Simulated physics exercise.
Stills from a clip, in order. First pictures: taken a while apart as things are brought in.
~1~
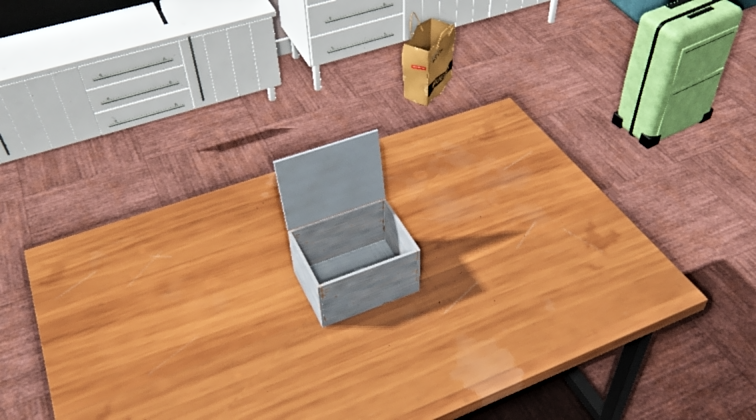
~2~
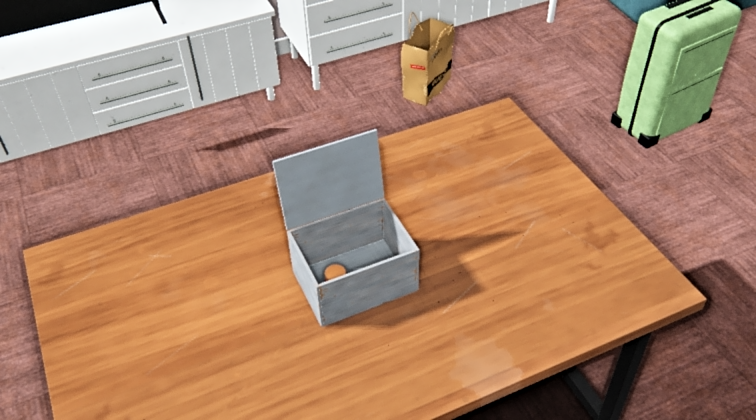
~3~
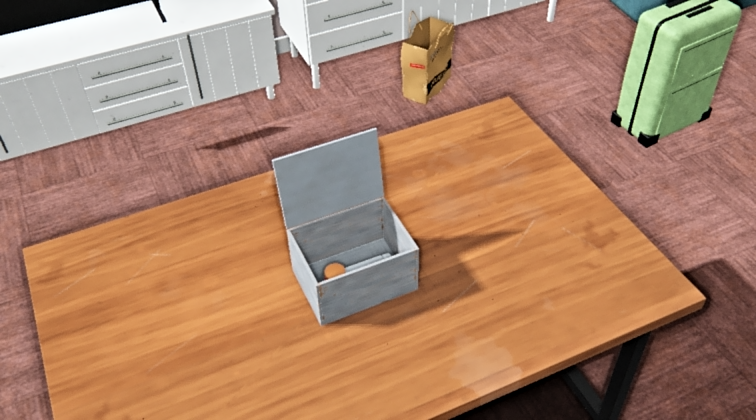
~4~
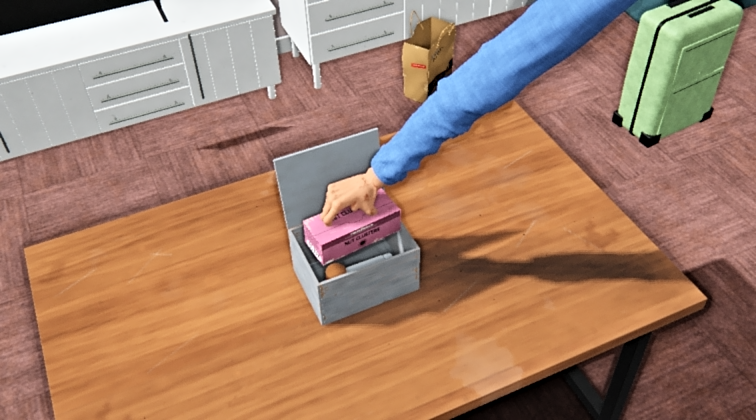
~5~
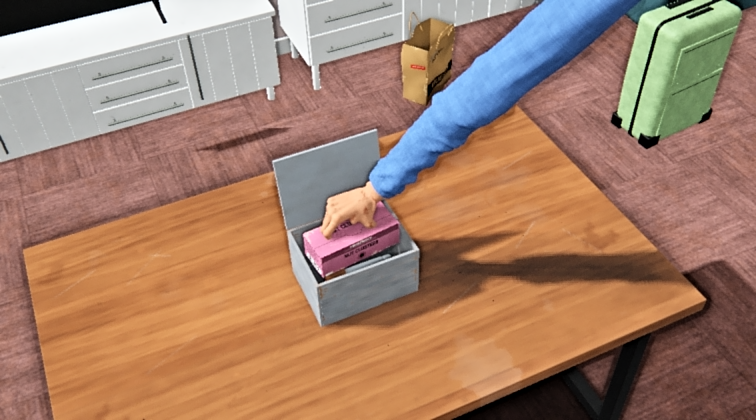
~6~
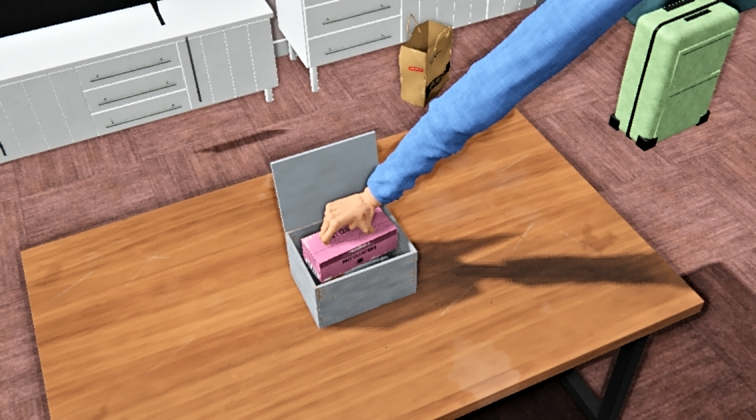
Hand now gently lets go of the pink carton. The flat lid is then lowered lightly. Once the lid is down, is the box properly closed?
Yes, the box is closed.
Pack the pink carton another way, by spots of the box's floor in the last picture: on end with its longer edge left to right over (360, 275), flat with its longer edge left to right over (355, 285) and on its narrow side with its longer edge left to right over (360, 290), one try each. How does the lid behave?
At first it fails to shut, the second time it manages to shut, and the third time it manages to shut.
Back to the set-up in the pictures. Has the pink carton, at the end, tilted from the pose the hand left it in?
At the finish the pink carton goes crooked.
Then, 0.40 s after the last picture, pink carton on its side near (343, 254).
Then, 1.30 s after the last picture, lid 77° above the rim; pink carton on its side near (344, 257); grey shaker rolled about its own width.
Then, 1.70 s after the last picture, lid 42° above the rim; pink carton on its side near (344, 257); grey shaker rolled about its own width.
Then, 2.00 s after the last picture, lid 6° above the rim; pink carton on its side near (344, 257); grey shaker rolled about its own width.
At rest, lid shut; tipped over in the box, pink carton; moved from the start, grey shaker; red shaker in place. Seen from the same camera at the end, pink carton near (344, 257).
